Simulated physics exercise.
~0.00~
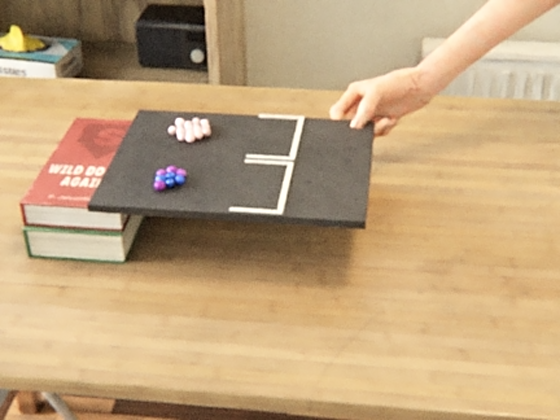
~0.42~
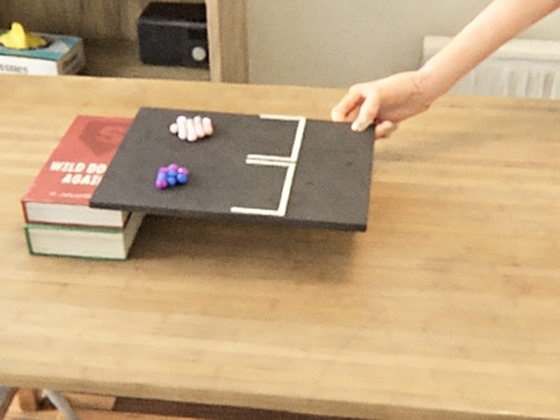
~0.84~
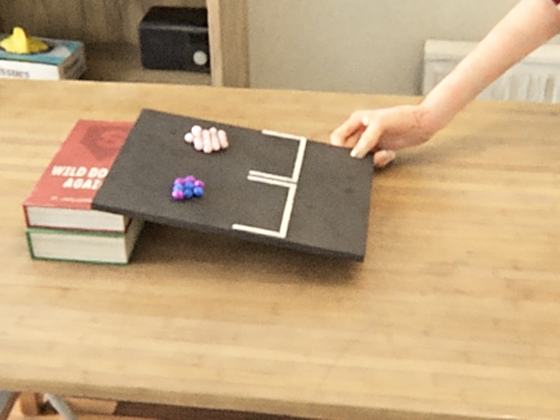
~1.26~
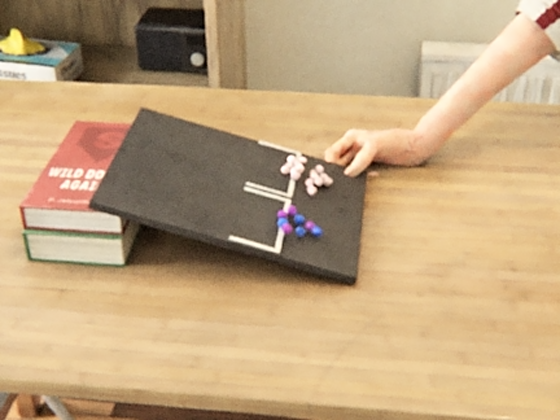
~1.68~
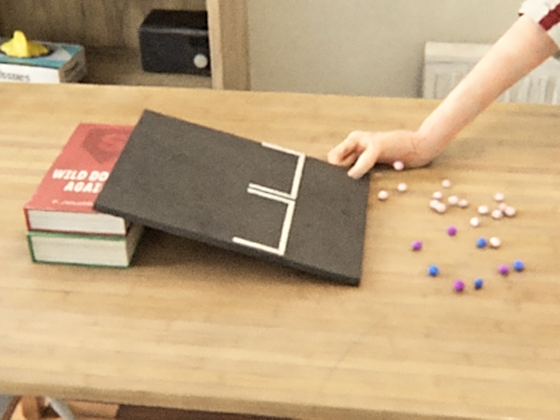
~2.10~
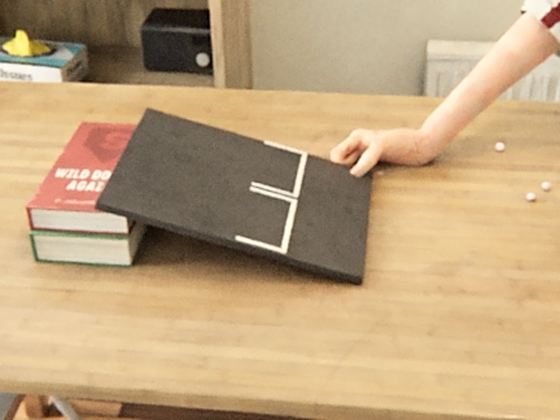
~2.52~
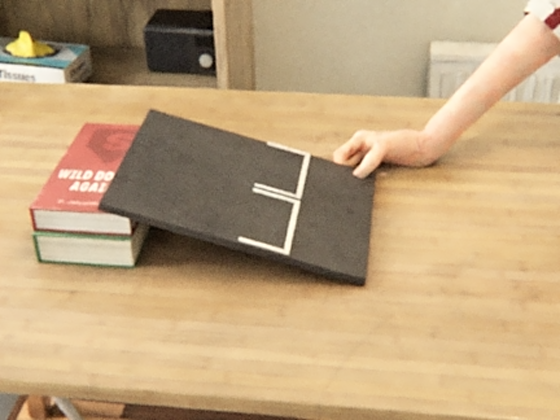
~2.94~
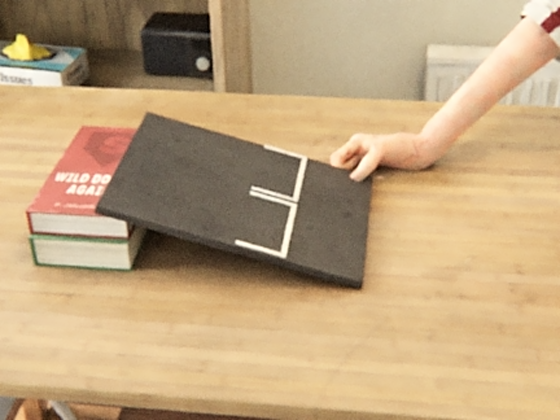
On a wooden table, a hand lowers a black board and all the beads roll off rightward.
